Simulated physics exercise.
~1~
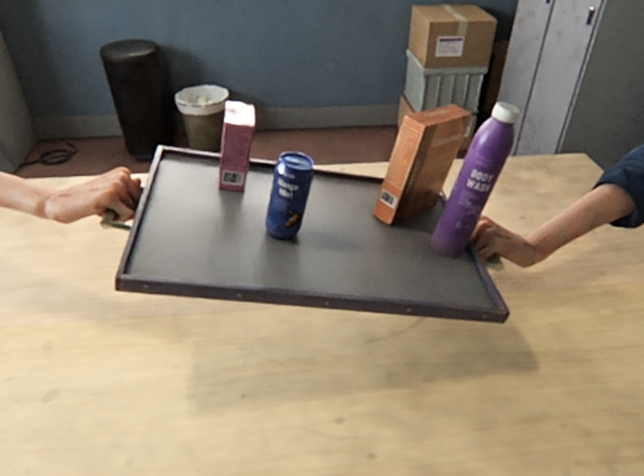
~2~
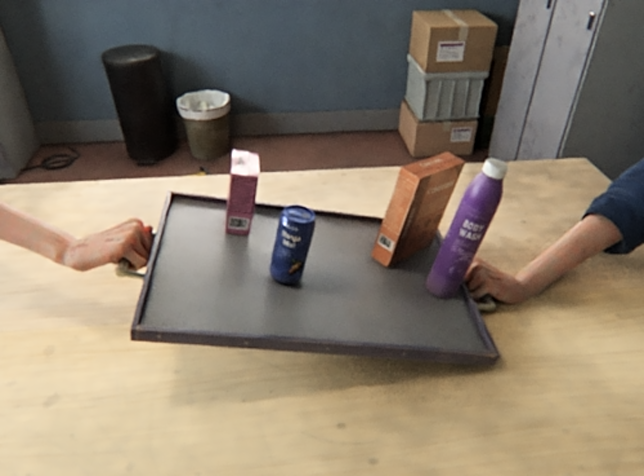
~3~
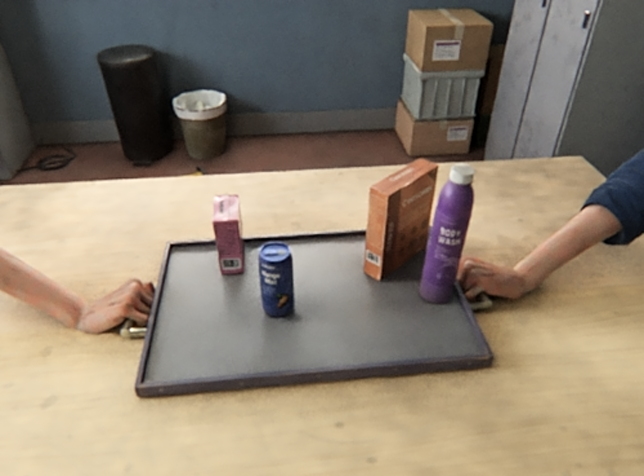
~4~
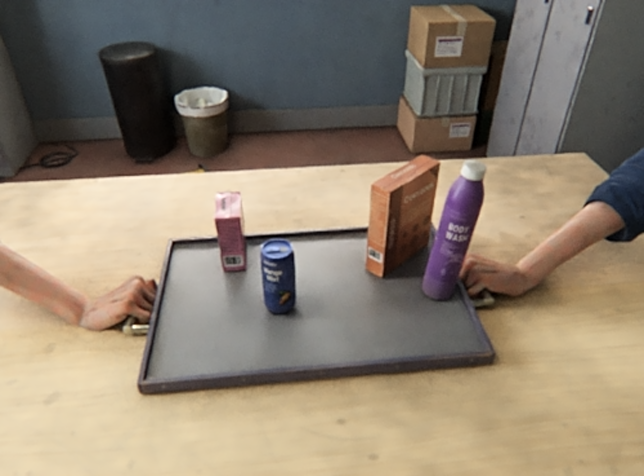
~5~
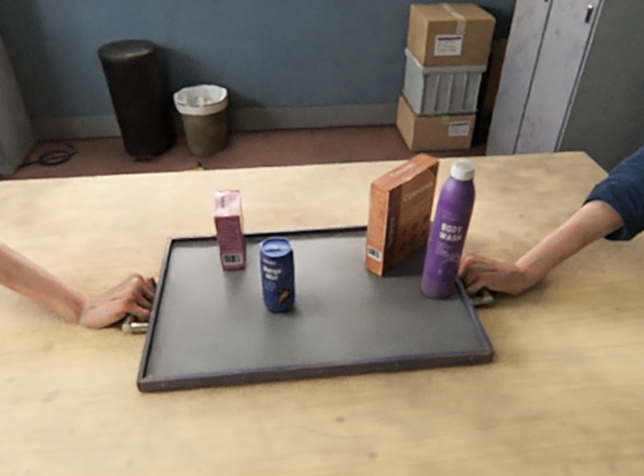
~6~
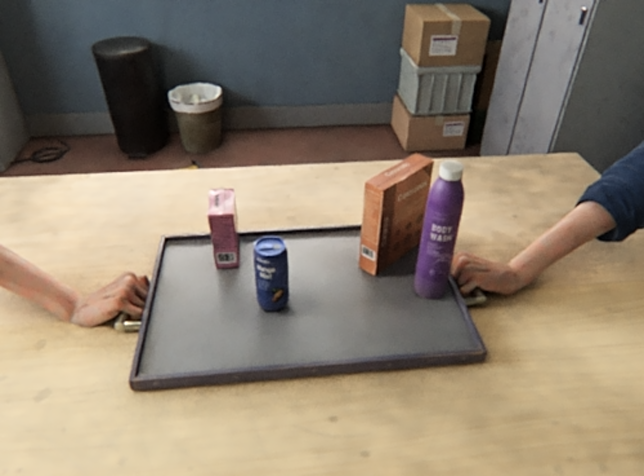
A dark serving tray carrying a pink packet, blue can, orange packet and purple bottle, held by a hand at each end, is lowered at a tilt onto a wooden table, settles flat, and stays there with all four items upright.
